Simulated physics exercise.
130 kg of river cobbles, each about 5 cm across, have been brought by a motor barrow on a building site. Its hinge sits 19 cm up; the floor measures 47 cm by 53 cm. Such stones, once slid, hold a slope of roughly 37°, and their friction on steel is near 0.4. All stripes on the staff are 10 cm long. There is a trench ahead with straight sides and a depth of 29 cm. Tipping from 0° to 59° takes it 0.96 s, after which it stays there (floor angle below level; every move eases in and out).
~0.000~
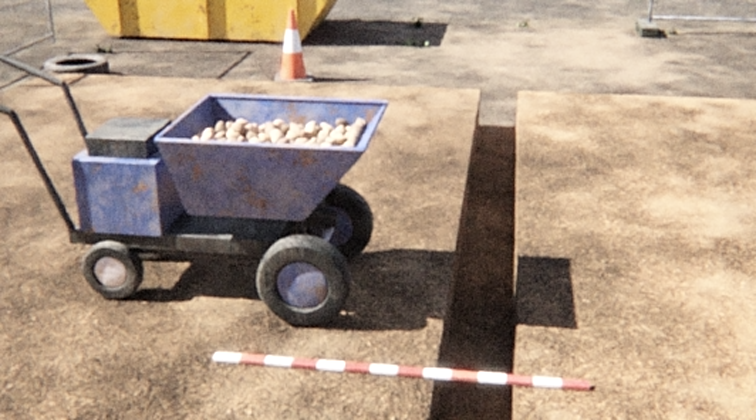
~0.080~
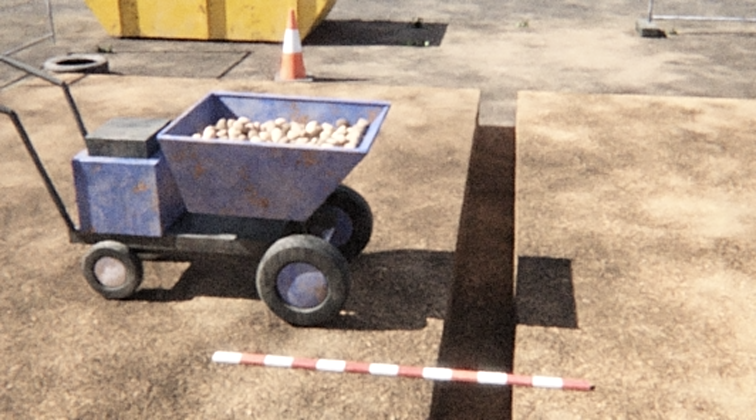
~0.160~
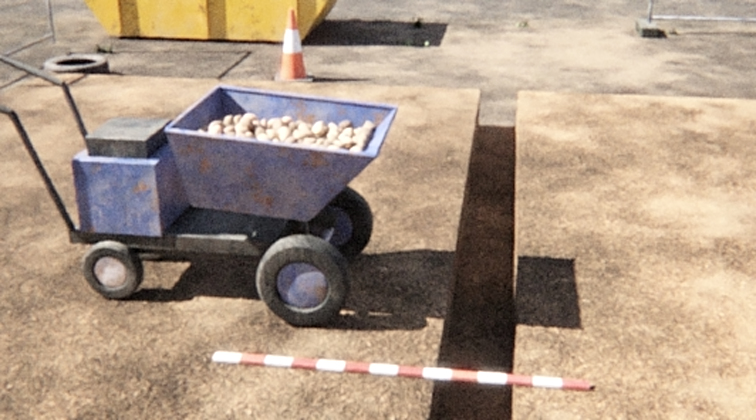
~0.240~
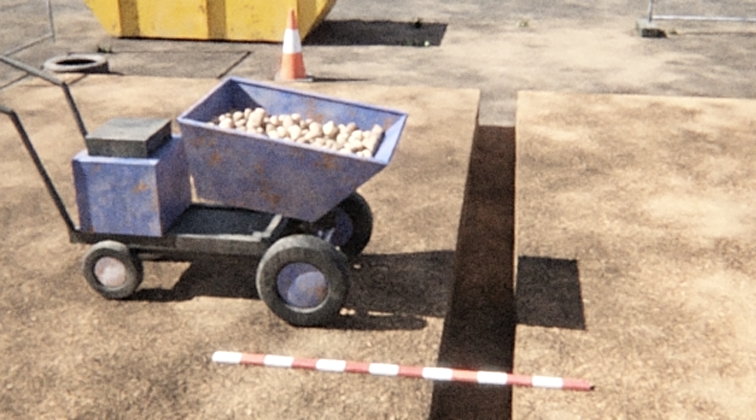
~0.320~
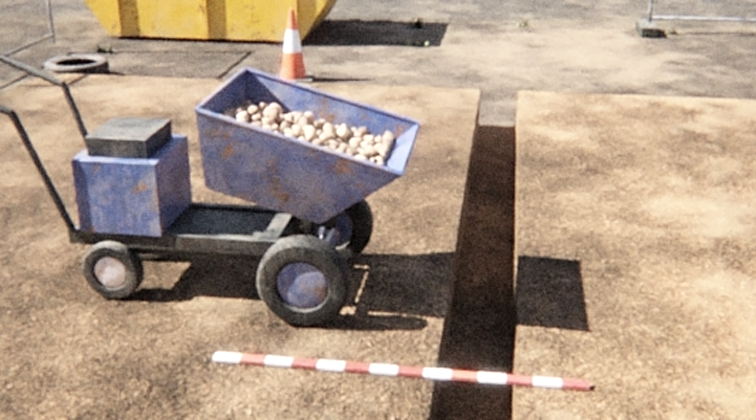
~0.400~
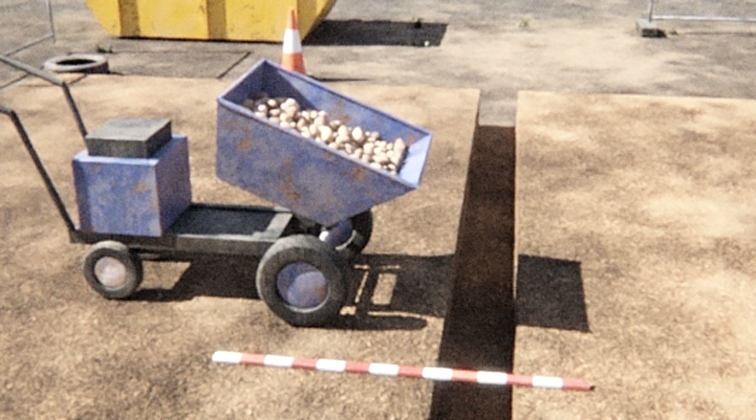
On a sunlit building site, a blue motor barrow stands beside a straight trench, with a red and white staff on the ground, as its stone-filled skip tilts steadily toward the right, its rear rising off the frame.
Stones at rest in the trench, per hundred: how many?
Approx. 46 %.
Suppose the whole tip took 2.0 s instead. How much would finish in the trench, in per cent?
Near 60 per cent.
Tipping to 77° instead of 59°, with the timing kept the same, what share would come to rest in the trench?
It would be close to 80 percent.
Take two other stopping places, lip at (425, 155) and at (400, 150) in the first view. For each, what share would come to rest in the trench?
Near 10 then near 30 percent.
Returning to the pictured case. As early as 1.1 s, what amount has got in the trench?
By that moment, roughly 10 per cent of the load.
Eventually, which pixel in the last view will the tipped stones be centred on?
I'd point somewhere around (495, 347).
After 0.7 s the floor is at 50°; 100 % in the skip; the foremost stones are at (437, 223).
After 1.1 s the floor is at 59°; 92 % in the skip, 8 % in the trench; the foremost stones are at (509, 288).
After 1.4 s the floor is at 59°; 66 % in the skip, 20 % in the trench, 15 % past the trench; the foremost stones are at (610, 313).
After 3.4 s the floor is at 59°; 37 % in the skip, 46 % in the trench, 16 % past the trench; the foremost stones are at (713, 326).
